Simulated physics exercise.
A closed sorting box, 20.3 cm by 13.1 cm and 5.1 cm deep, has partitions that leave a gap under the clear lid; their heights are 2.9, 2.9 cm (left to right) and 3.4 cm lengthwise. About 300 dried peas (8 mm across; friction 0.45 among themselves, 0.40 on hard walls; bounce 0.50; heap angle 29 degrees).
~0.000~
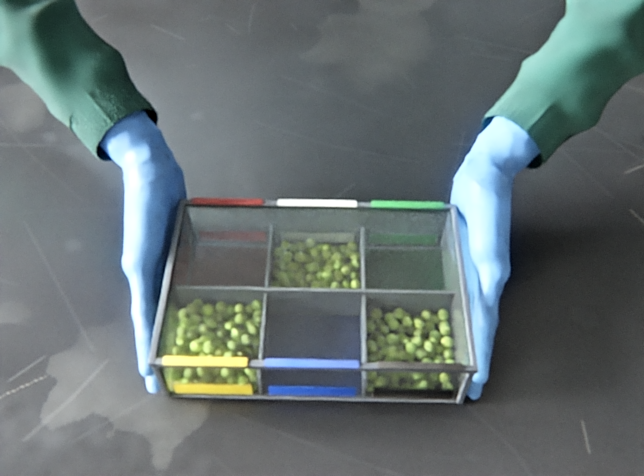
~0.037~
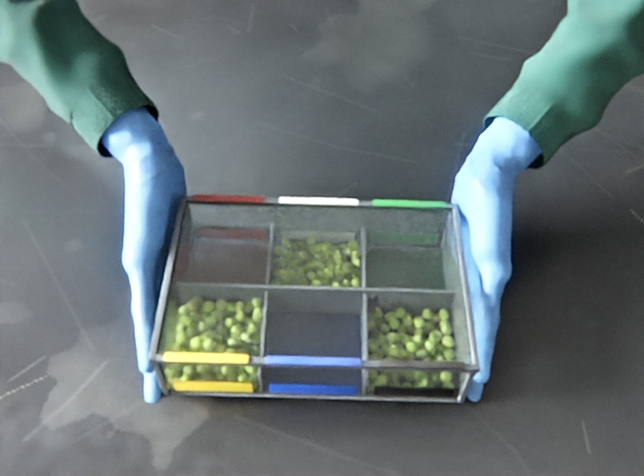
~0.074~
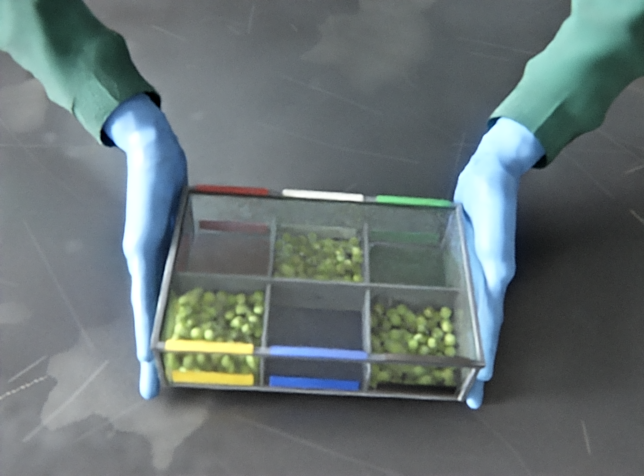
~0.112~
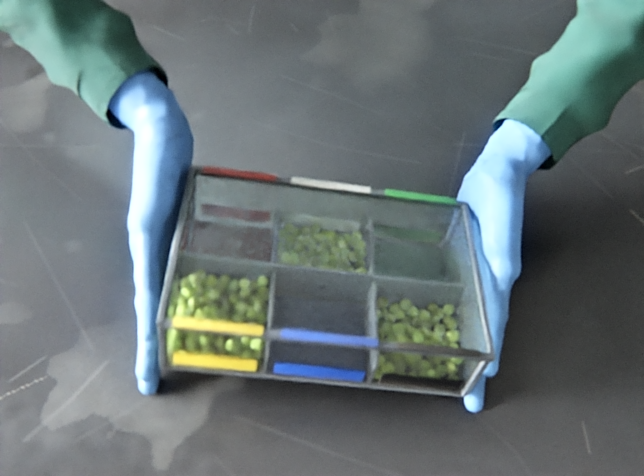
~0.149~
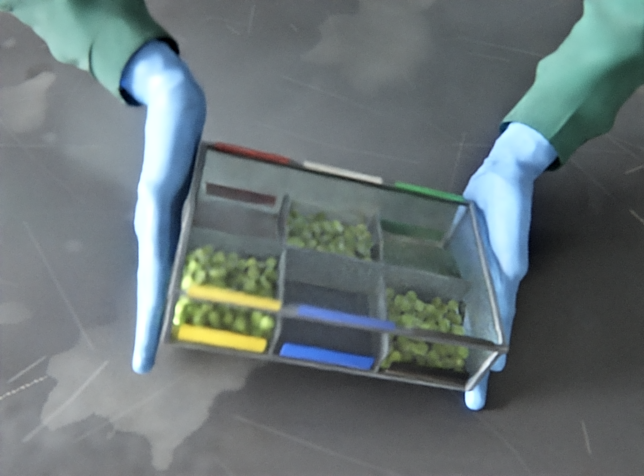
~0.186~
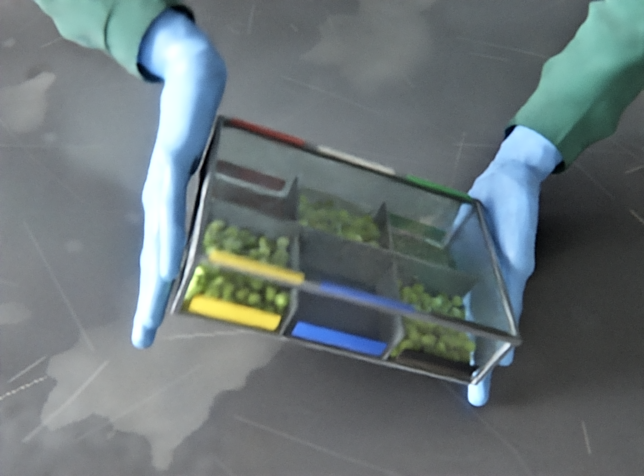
A clear-lidded box divided into six compartments sits between two blue-gloved hands above a scuffed dark grey surface, seen from above at a steady angle. Green peas fill the front left, front right and back middle compartments, with red, white and green strips along the back and yellow and blue at the front. The hands, in green sleeves, first barely move the box, then raise its left side increasingly quickly, slanting it toward the right.
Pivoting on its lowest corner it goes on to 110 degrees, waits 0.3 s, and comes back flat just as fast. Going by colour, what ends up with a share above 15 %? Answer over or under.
Red under, blue under, green over, yellow under, white under, black over.
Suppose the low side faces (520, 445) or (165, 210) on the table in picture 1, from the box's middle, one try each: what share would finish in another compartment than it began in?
Some 60 and 50 per cent.
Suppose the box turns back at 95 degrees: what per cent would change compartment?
Some 65 per cent.
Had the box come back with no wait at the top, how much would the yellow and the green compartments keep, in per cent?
Yellow 5; green 50.
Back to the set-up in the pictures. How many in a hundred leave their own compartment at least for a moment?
About 70 per cent.
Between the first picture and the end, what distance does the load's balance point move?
Some 8.5 cm.
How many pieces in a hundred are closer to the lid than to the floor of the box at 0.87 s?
Roughly 80 per cent.
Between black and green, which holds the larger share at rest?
The green one has more.
After 0.87 s, tilt 110 degrees; blue 5 %, green 45 %, yellow 5 %, white 10 %, black 35 %.
After 1.32 s, tilt 60 degrees; green 60 %, white 10 %, black 35 %.
After 1.85 s, tilt 0 degrees; green 60 %, white 5 %, black 35 %.
In the end, at 2.5 s, red 0 %, blue 0 %, green 60 %, yellow 0 %, white 5 %, black 35 %.
